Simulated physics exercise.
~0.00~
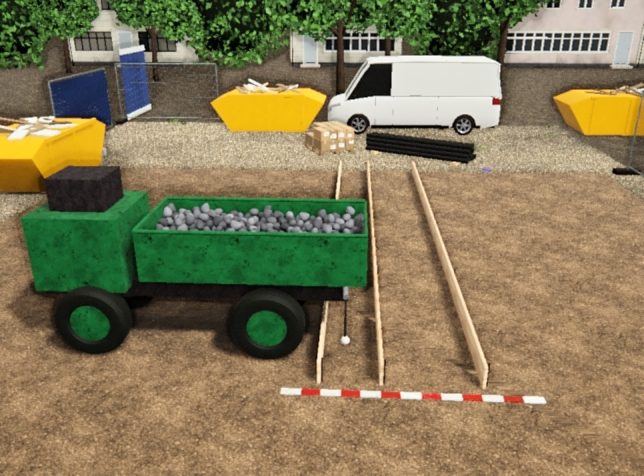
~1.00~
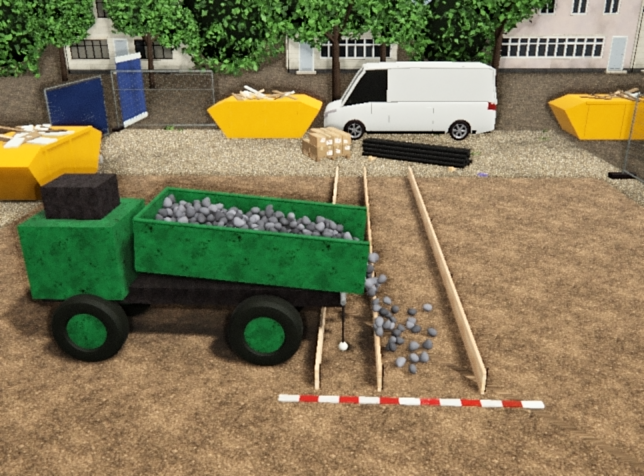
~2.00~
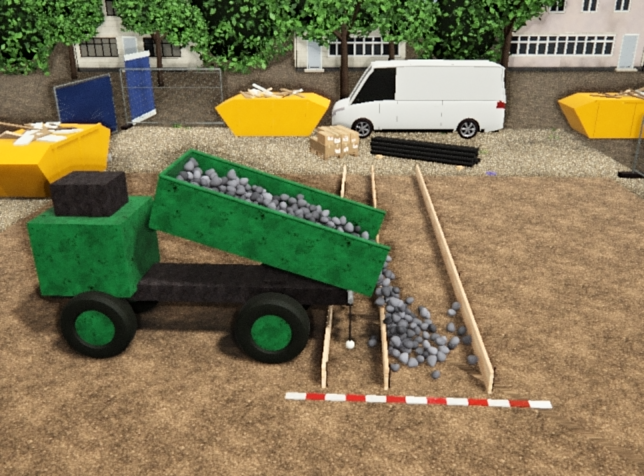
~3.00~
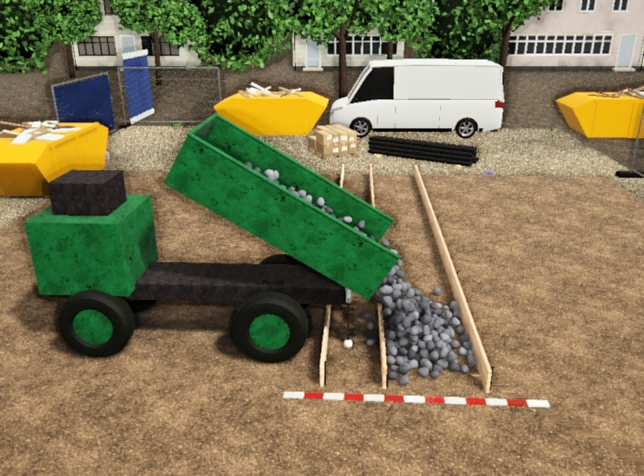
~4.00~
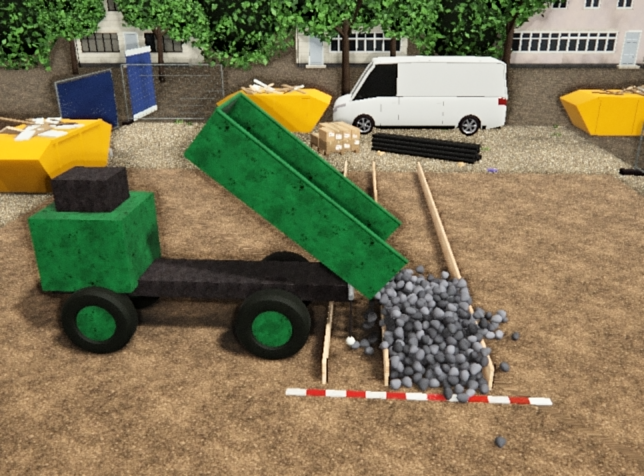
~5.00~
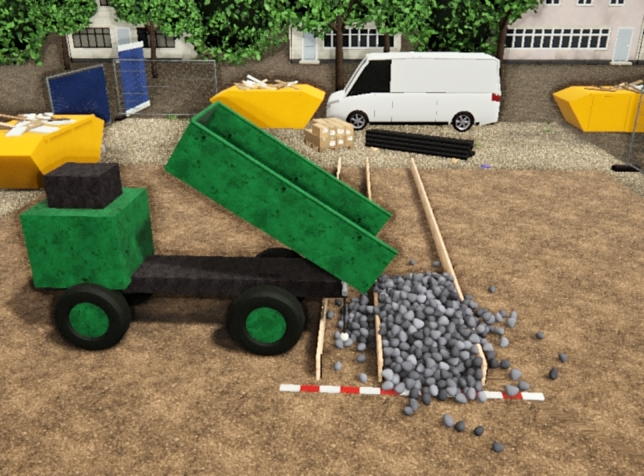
A green tipper truck loaded with grey cobbles stands at the left of a brown dirt yard, seen from slightly above, with yellow skips, a white van and trees behind. Three wooden boards lie on the ground behind its tail, with a red and white striped staff in front. The body tilts up at the cab end, and stones begin spilling over the boards. It rises steeply until the stones have slid out, then drops back a little. The empty body remains raised while the cobbles lie heaped mostly between the middle and right boards, some scattered beyond.
